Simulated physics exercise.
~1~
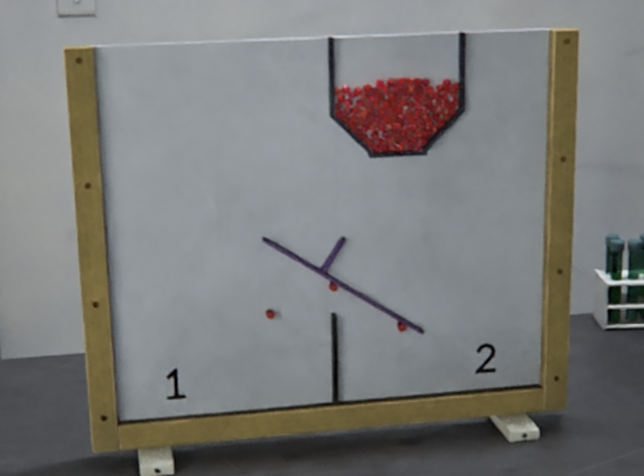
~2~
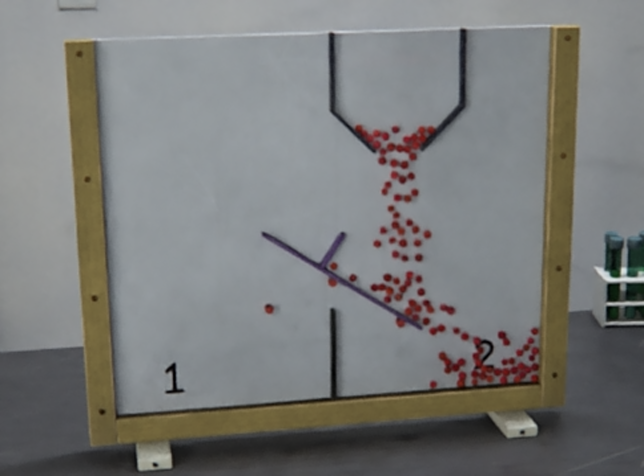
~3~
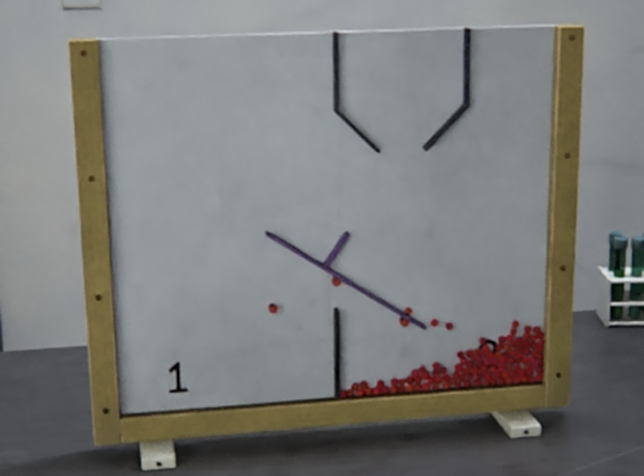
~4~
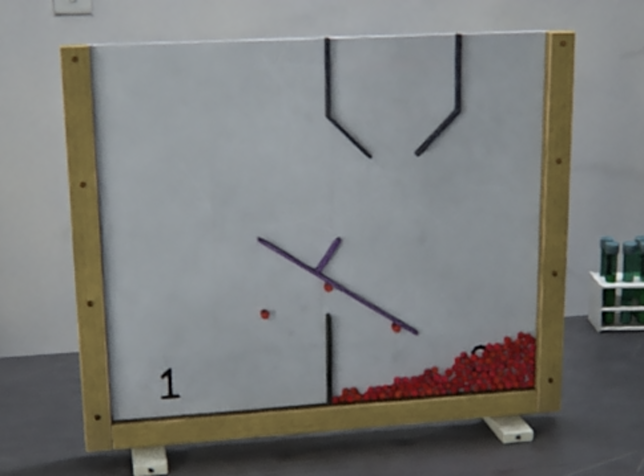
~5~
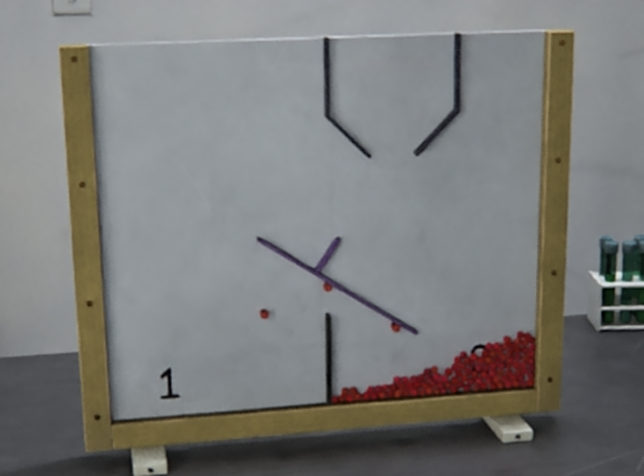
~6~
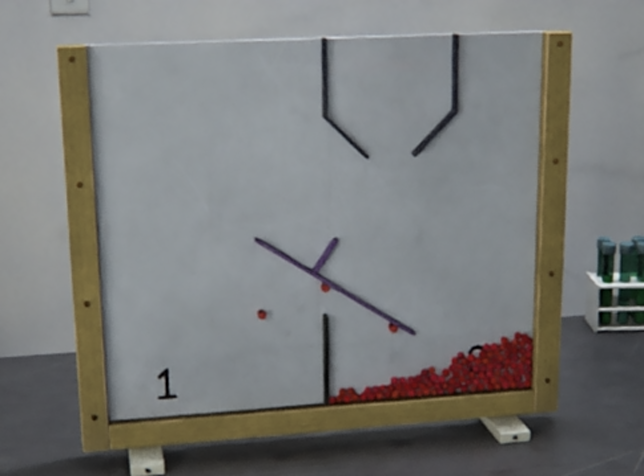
Small red beads fill a hopper near the top of a wood-sided upright panel, above a tilted purple tray and two numbered bins split by a short divider. The hopper opens at the bottom and the beads pour down in a loose stream. They strike the right arm of the tray, which slopes down to the right, and tumble off its lower end into the right-hand bin. The hopper empties, and the last few beads roll off the tray. Finally, the beads rest in a heap that rises toward the right wall, while the left bin stays empty and the tray remains tilted right.
